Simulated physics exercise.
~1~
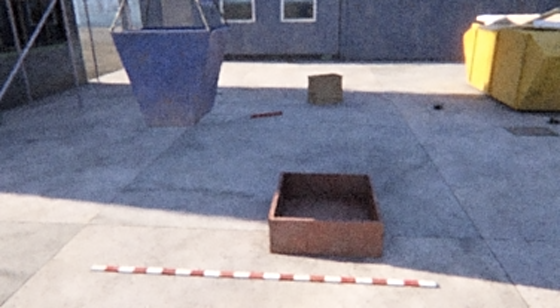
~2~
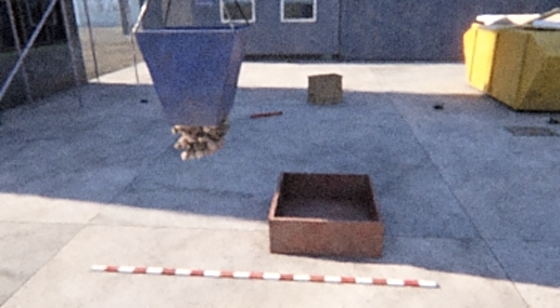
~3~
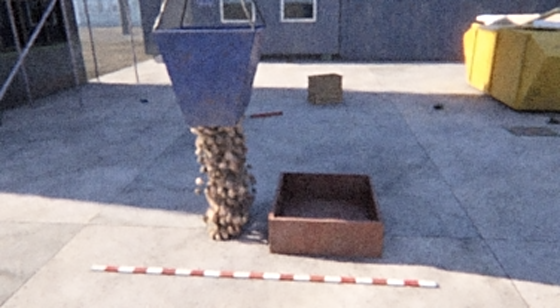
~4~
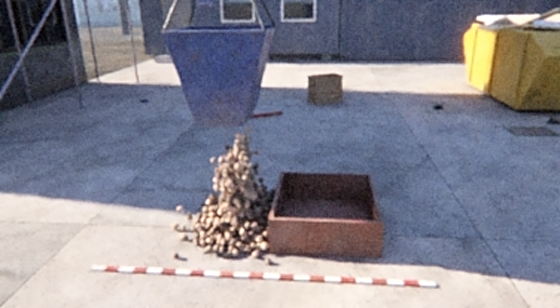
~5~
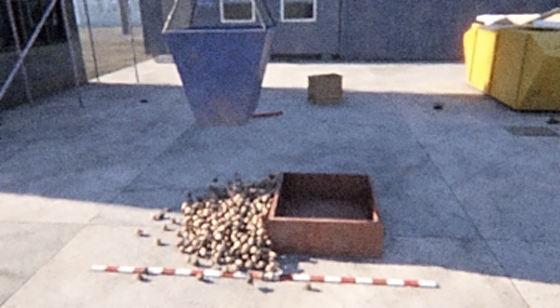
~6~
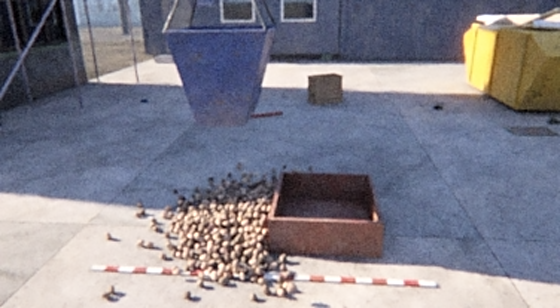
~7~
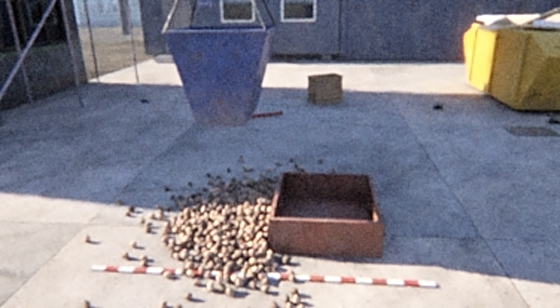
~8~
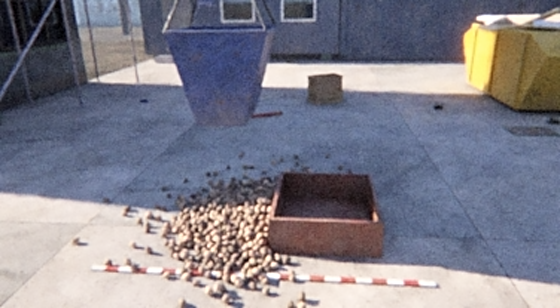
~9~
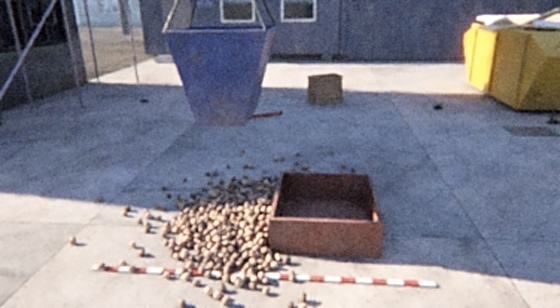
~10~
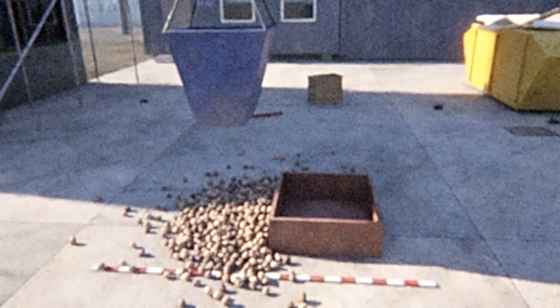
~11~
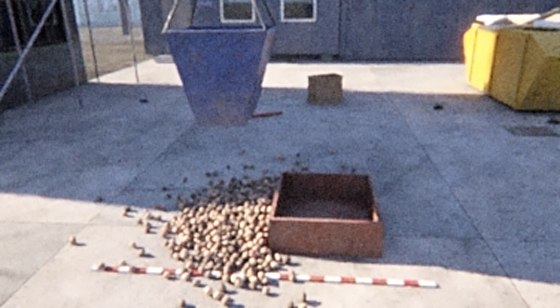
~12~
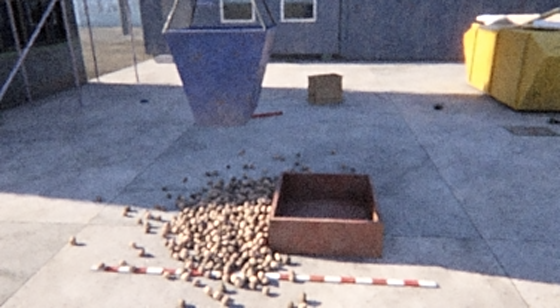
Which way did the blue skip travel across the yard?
The blue skip travelled to the right.
